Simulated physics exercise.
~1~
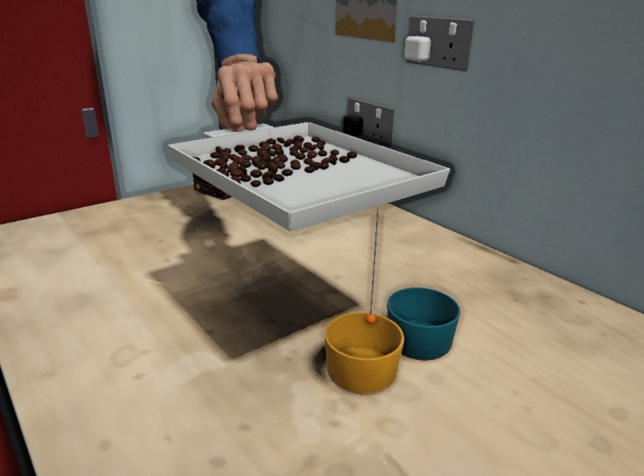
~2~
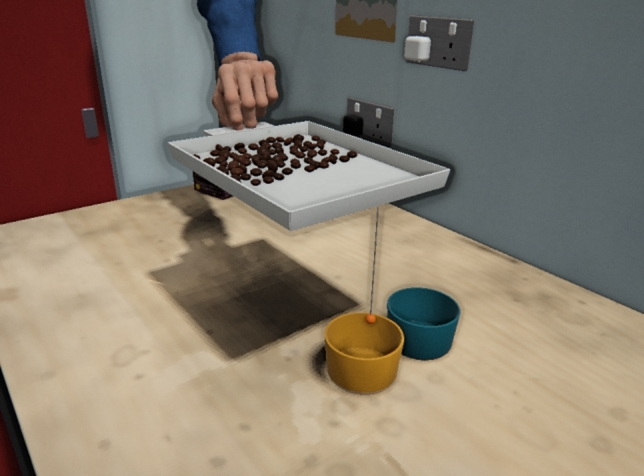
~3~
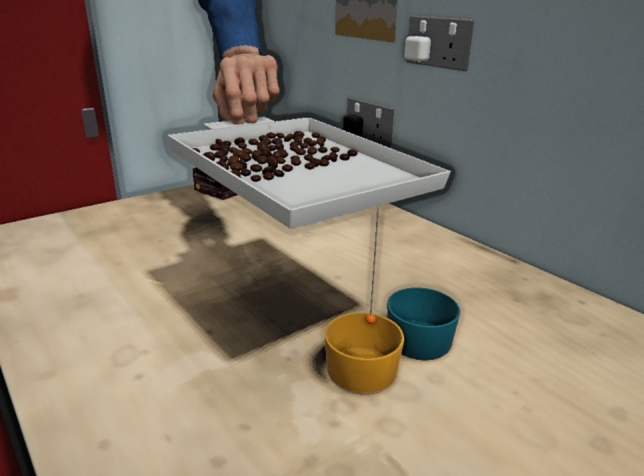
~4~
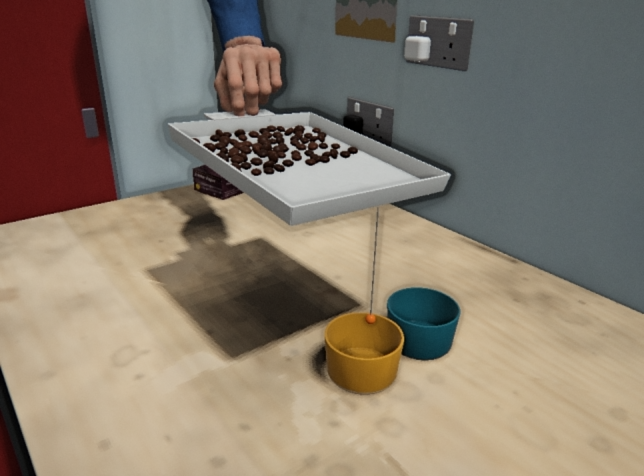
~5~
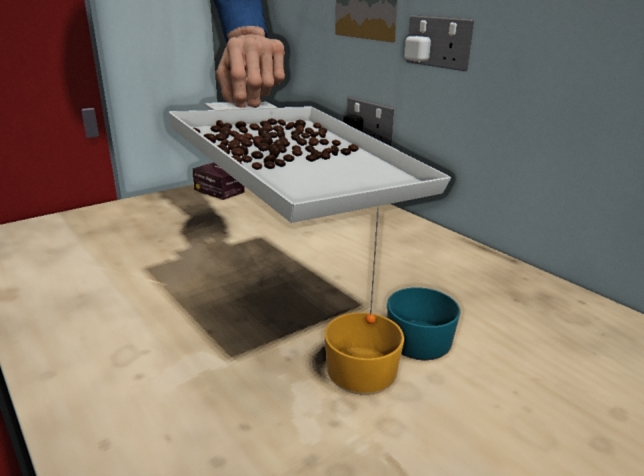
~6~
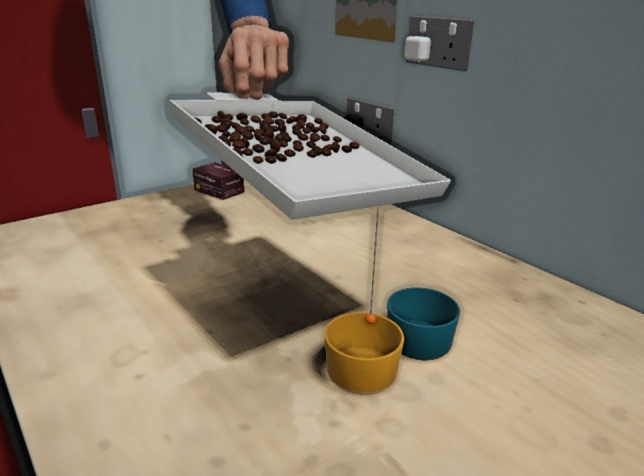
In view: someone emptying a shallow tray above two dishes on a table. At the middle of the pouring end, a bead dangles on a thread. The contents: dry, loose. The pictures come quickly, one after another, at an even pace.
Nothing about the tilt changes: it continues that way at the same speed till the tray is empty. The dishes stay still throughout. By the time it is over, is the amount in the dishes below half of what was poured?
Majority caught.
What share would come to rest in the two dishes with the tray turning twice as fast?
It would be close to 60 per cent.
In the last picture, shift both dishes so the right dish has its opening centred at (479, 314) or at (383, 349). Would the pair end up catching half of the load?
Shy of half, then shy of half.
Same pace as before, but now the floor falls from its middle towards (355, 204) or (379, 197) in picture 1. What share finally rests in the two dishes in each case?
In order, some 10 % and some 30 %.
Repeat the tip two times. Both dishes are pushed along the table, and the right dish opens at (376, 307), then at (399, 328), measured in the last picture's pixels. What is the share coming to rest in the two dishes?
Some 10 percent in the first case, 10 percent in the second.
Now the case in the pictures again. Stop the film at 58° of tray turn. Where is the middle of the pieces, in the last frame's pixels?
Centre estimate: (412, 188).
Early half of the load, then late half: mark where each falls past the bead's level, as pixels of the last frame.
I'd put it at roughly (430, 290), and after that at roughly (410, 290).
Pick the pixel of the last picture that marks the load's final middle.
Close to (422, 331) in the last view.
Just after the last frame, tray tipped steeply; almost all on the tray; just a few in the right dish; just a few outside both; about a tenth in the air.
A moment on, tray tipped right over; roughly a quarter on the tray; roughly half in the right dish; about a tenth outside both; about a tenth in the air.
Further on, tray tipped past a quarter turn; the larger part in the right dish; about a tenth outside both.
When it is over, tray tipped past a quarter turn; not one in the left dish; the larger part in the right dish; about a tenth outside both.
